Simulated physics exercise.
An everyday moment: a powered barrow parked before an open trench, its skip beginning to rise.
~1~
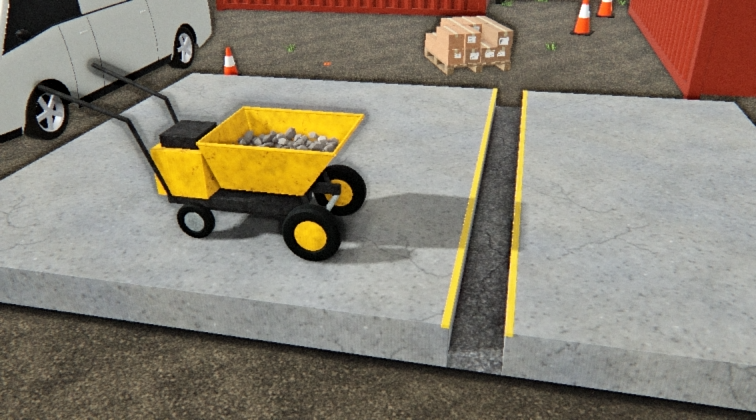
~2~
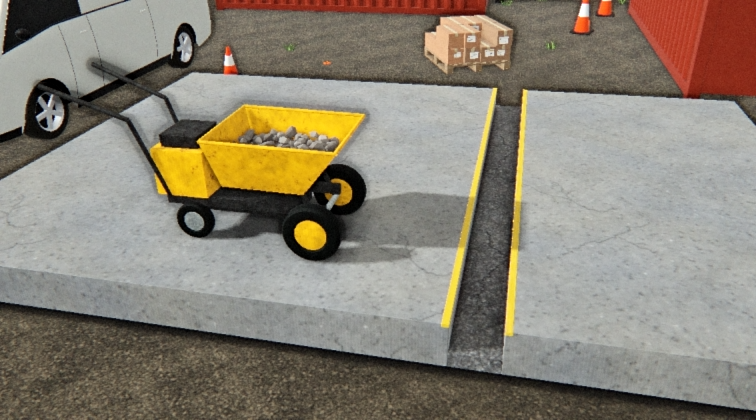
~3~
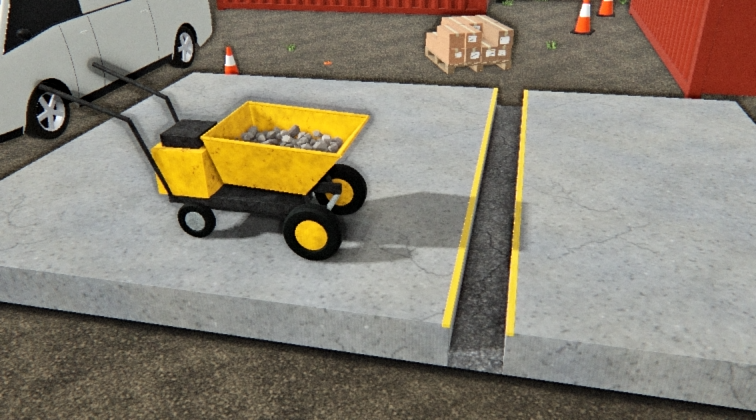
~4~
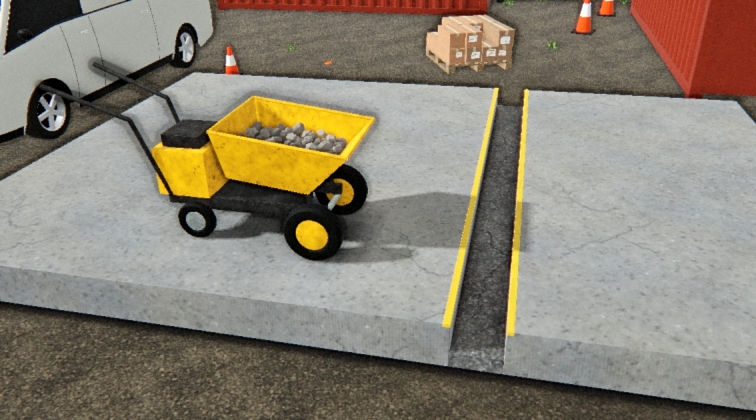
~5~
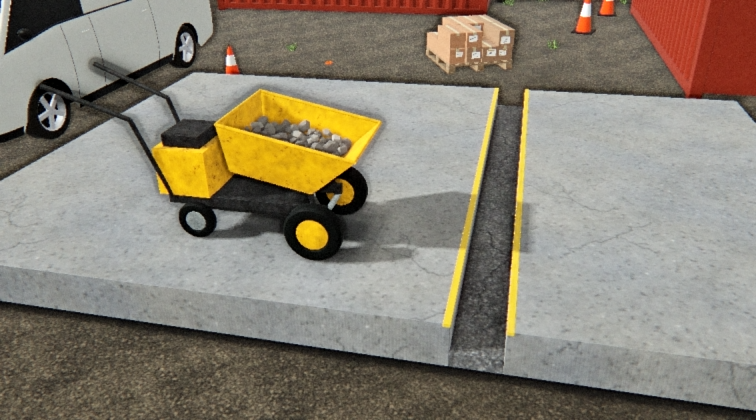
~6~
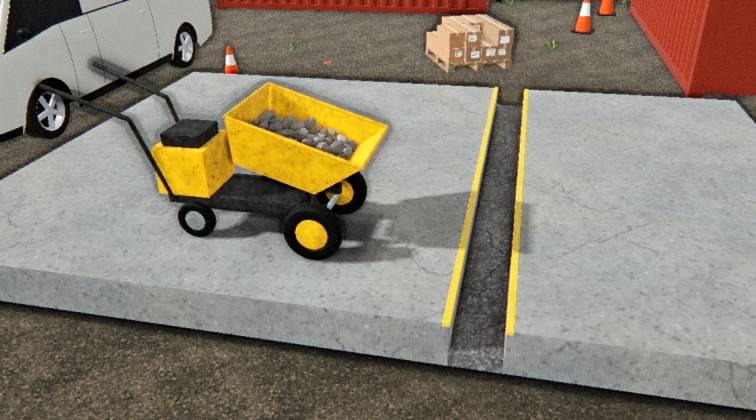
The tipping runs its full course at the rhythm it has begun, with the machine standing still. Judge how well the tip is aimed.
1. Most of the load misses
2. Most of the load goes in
1.
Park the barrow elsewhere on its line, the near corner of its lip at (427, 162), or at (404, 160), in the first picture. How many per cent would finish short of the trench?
About 0 percent at the first place and about 0 percent at the second.
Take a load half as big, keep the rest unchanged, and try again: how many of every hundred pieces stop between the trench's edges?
Close to 10 per cent.
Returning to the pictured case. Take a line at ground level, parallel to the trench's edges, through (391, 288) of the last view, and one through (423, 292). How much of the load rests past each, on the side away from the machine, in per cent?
70 % and 50 %, in that order.
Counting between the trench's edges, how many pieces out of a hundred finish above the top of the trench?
Roughly 0 %.
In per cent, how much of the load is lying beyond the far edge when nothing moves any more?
It comes to 0 per cent or so.
Shortly afterwards, skip tipped steeply; the whole lot in the skip.
Next, skip tipped right over; the bulk in the skip; a little short of the trench; only a few falling.
Some moments later, skip tipped right over; near a quarter in the skip; near half short of the trench; near a quarter in or heaped over the trench.
In the end, skip tipped right over; near a quarter in the skip; near half short of the trench; near a quarter in or heaped over the trench; none at all beyond it.
